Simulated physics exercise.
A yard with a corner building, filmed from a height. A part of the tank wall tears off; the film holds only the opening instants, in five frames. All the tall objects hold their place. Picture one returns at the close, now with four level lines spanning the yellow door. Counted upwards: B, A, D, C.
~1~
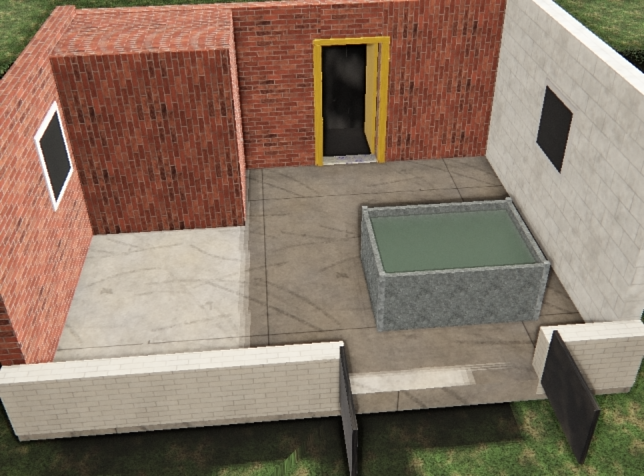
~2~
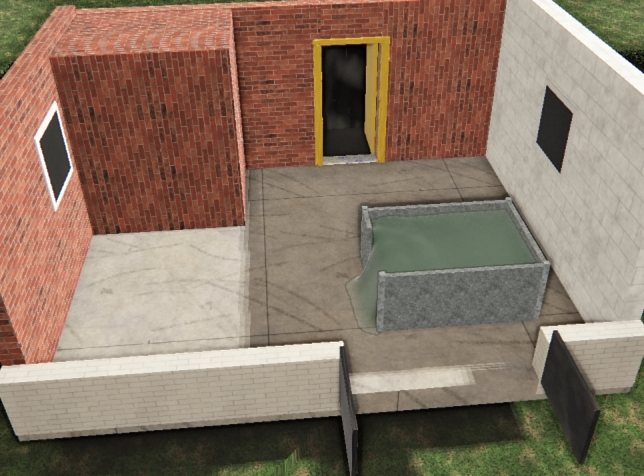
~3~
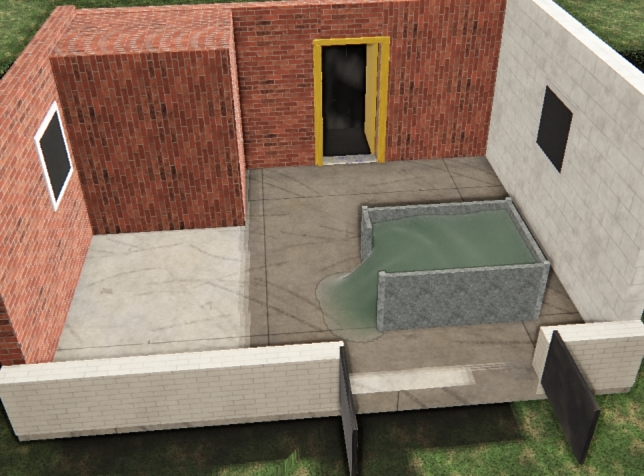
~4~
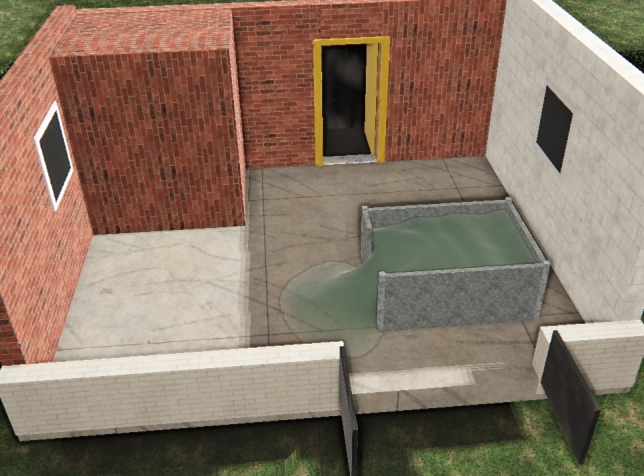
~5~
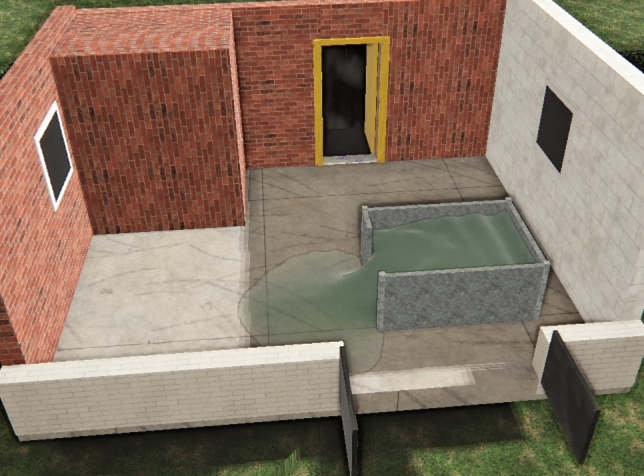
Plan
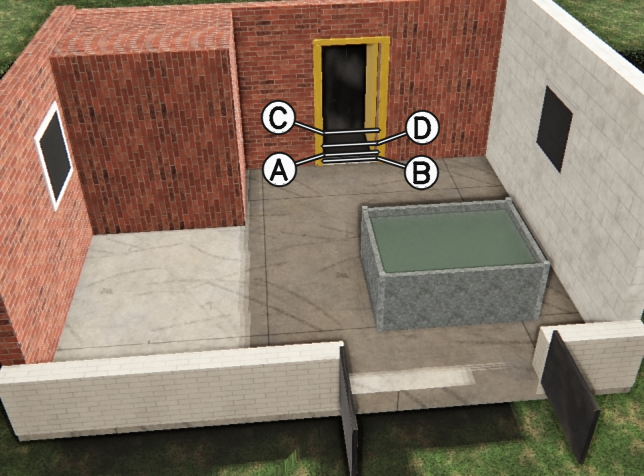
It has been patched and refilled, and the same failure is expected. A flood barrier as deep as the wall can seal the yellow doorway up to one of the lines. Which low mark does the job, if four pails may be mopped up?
Go for B.
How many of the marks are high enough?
All of the four.
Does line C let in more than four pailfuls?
No, that is safe.
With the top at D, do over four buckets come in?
No, that is safe.
In white, A at (350, 153); B at (350, 159); C at (350, 131); D at (350, 144); from the bottom up B, A, D, C.
If A is chosen, nothing gets over.
If B is chosen, nothing gets over.
If C is chosen, nothing gets over.
If D is chosen, nothing gets over.
